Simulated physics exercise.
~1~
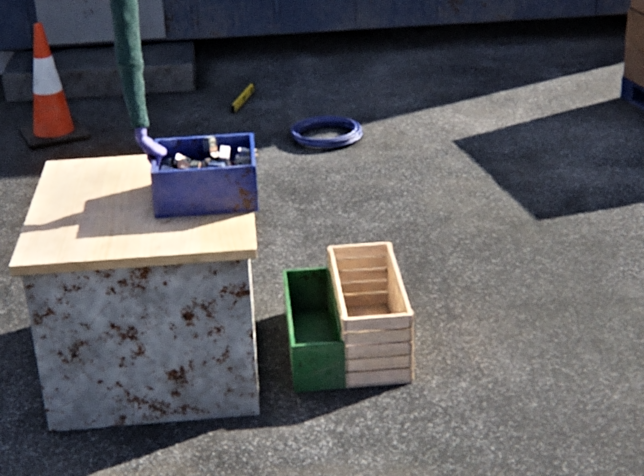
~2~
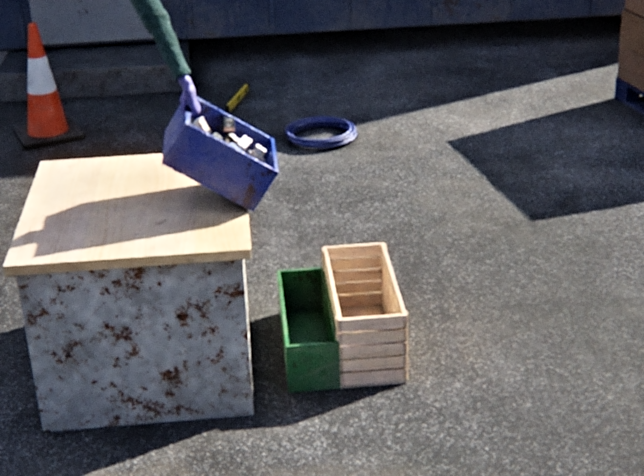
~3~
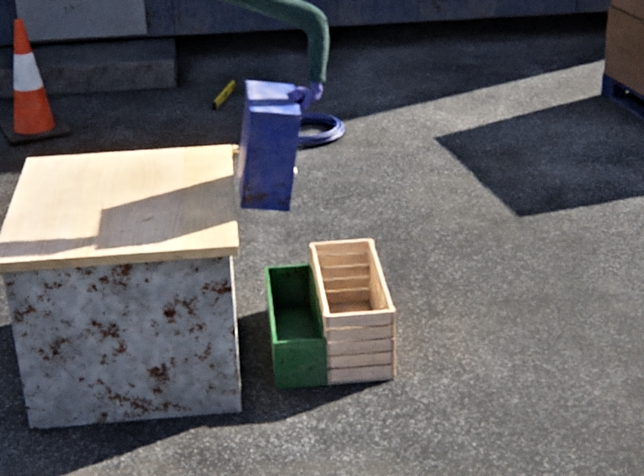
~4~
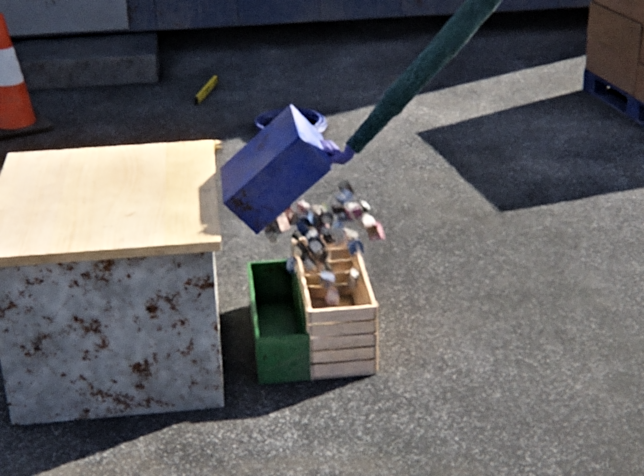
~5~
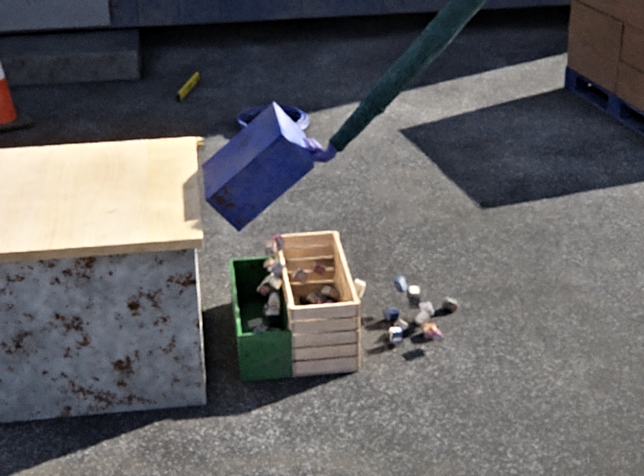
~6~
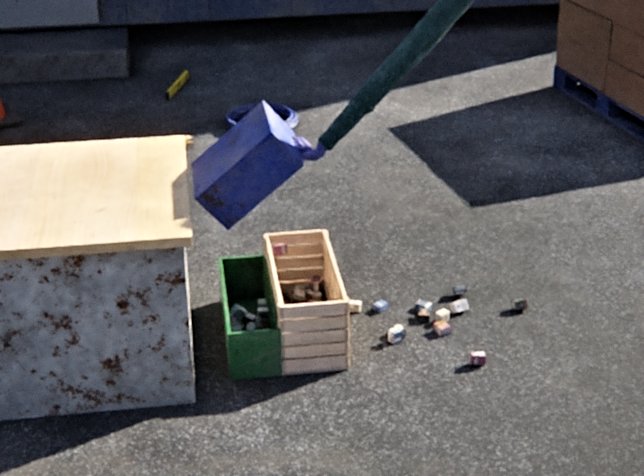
Blue crate tipped by a gloved hand beside a bench, spilling small cartons into a wooden box, a green tote and onto the asphalt.
